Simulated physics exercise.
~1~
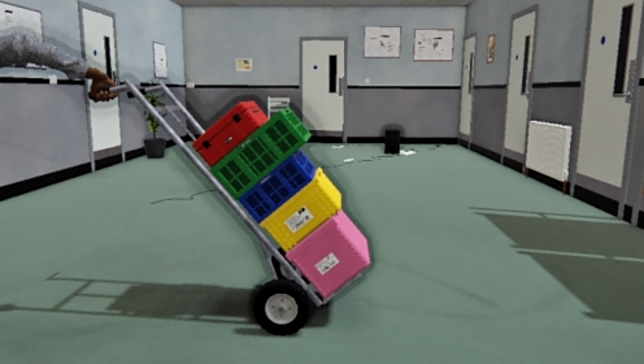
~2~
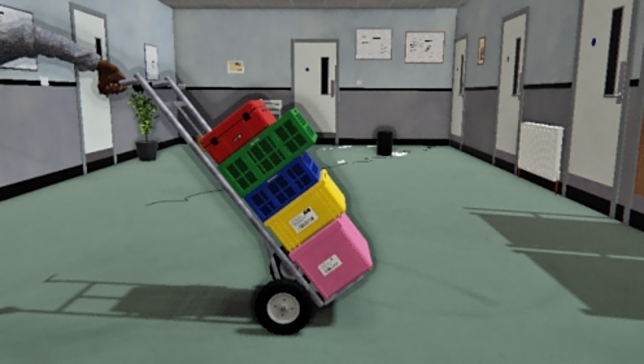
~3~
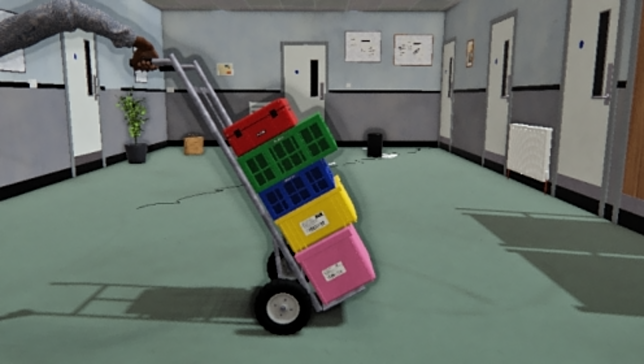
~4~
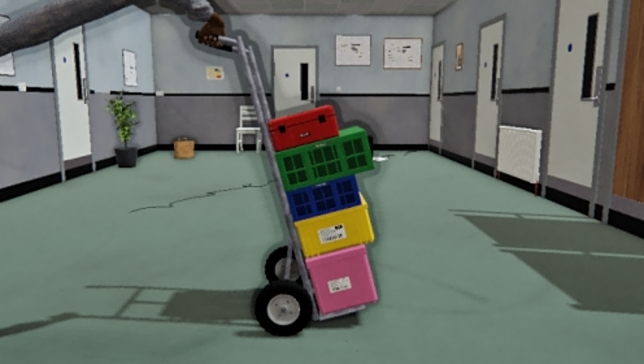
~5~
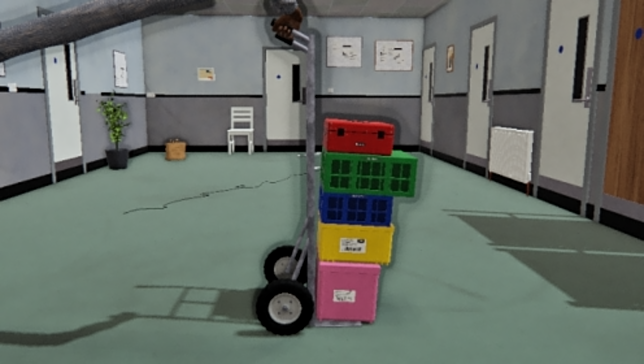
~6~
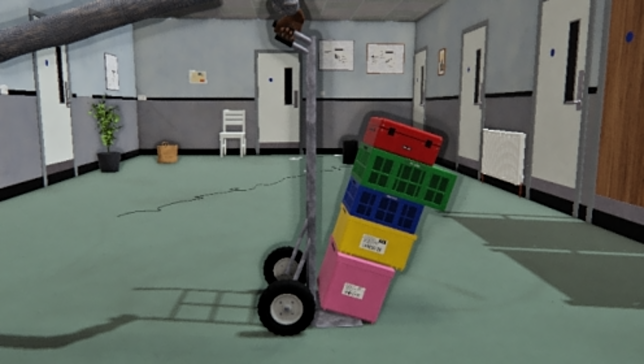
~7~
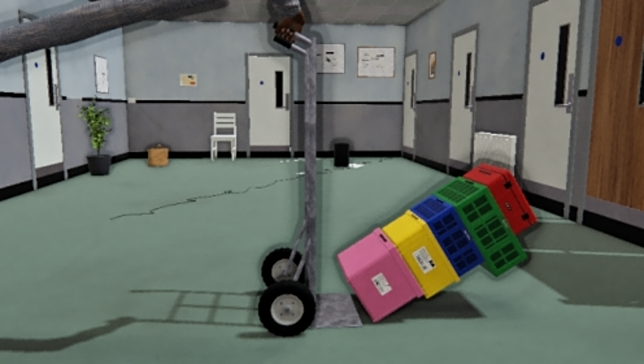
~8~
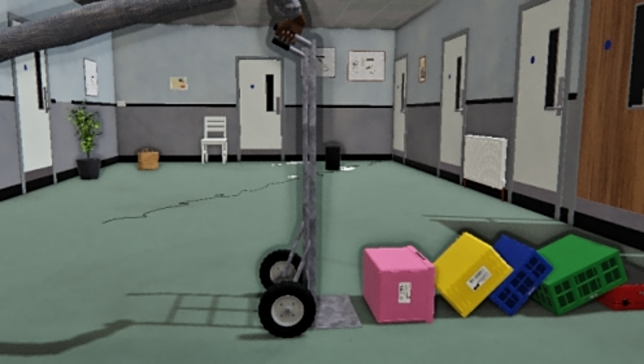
A two-wheeled hand truck, seen side-on in a grey-walled corridor room with a green floor, leans back to the left under a stack of five containers. From the bottom sit a pink tote, a yellow tote, a blue crate, a green crate and a red toolbox. A dark arm at upper left swings the handle forward until the truck stands upright and stops. The stack keeps going, tipping off to the right and toppling together. The containers end strewn in a row across the floor, pink nearest the empty, upright truck and red farthest right.
